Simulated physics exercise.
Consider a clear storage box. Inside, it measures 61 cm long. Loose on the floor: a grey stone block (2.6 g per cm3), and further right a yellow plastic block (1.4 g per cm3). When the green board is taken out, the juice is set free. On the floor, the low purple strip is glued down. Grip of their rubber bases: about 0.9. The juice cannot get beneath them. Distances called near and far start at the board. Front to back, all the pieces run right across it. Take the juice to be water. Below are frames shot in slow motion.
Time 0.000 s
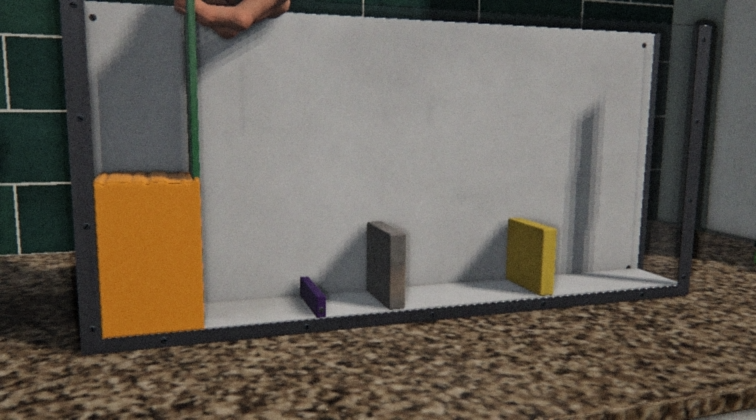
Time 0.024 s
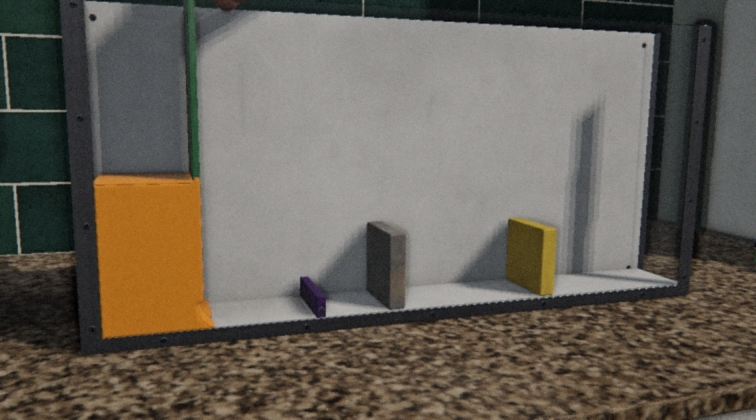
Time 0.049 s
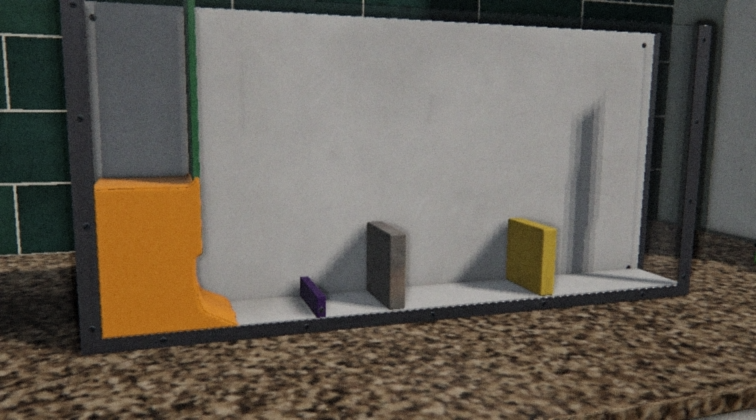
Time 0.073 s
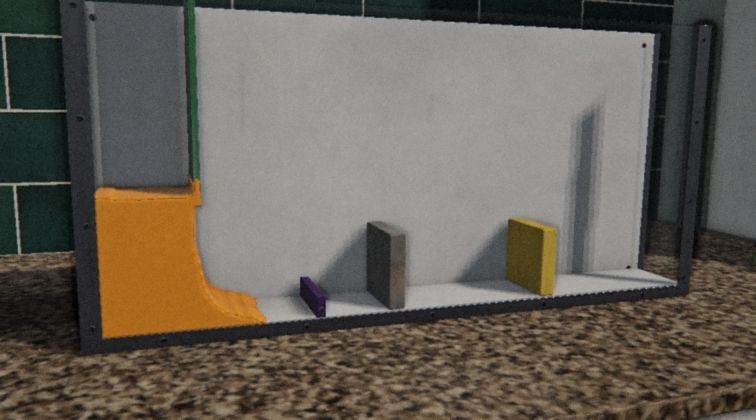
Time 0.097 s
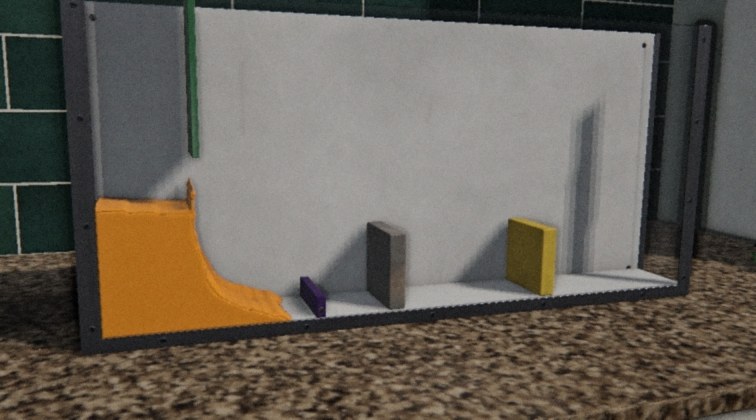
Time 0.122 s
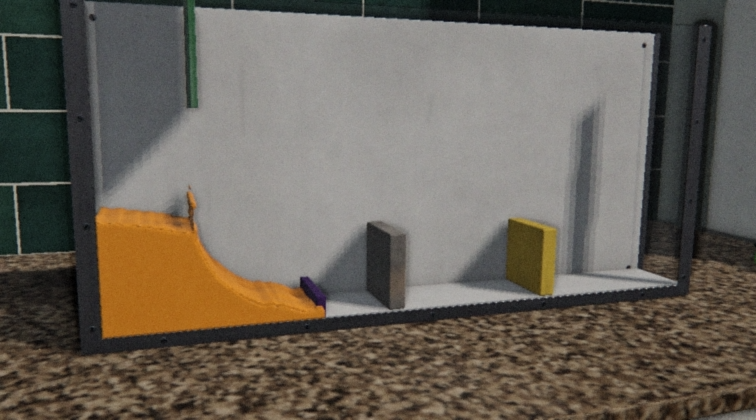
Orange liquid slumping and spreading right across a clear tank floor as a green board lifts, reaching a small purple block.
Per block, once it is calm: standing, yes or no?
Near block - no, far block - no.
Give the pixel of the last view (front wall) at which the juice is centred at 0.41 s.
At about (327, 290).
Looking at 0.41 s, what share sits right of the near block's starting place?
I'd put it at about 26 percent.
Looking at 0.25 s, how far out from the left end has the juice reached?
Roughly 30 centimetres out.
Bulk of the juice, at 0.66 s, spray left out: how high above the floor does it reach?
About 4.0 cm.
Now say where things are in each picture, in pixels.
In the first frame, the surface at the left wall is at (102, 185); the front along the floor is at (197, 326); the board's lower edge is at (201, 326); the near block's top is at (399, 238); the far block's top is at (551, 233).
In the second frame, the surface at the left wall is at (102, 186); the front along the floor is at (212, 324); the board's lower edge is at (200, 299).
In the third frame, the surface at the left wall is at (103, 191); the front along the floor is at (235, 322); the board's lower edge is at (199, 253).
In the fourth frame, the surface at the left wall is at (103, 200); the front along the floor is at (263, 320); the board's lower edge is at (197, 205).
In the fifth frame, the surface at the left wall is at (104, 212); the front along the floor is at (291, 317); the board's lower edge is at (196, 156).
In the sixth frame, the surface at the left wall is at (105, 225); the front along the floor is at (315, 315); the board's lower edge is at (194, 106); the near block's top is at (399, 238); the far block's top is at (551, 233).
Then, 0.25 s in, the front has run 30 cm from the left wall, the near block is upright and the far block is upright.
Then, 0.41 s in, the near block lies flat and the far block is upright.
Then, 0.66 s in, the near block lies flat and the far block leans 58°.
Finally, the near block lies flat and the far block lies flat; 18 per cent of the juice is past where the far block first stood.
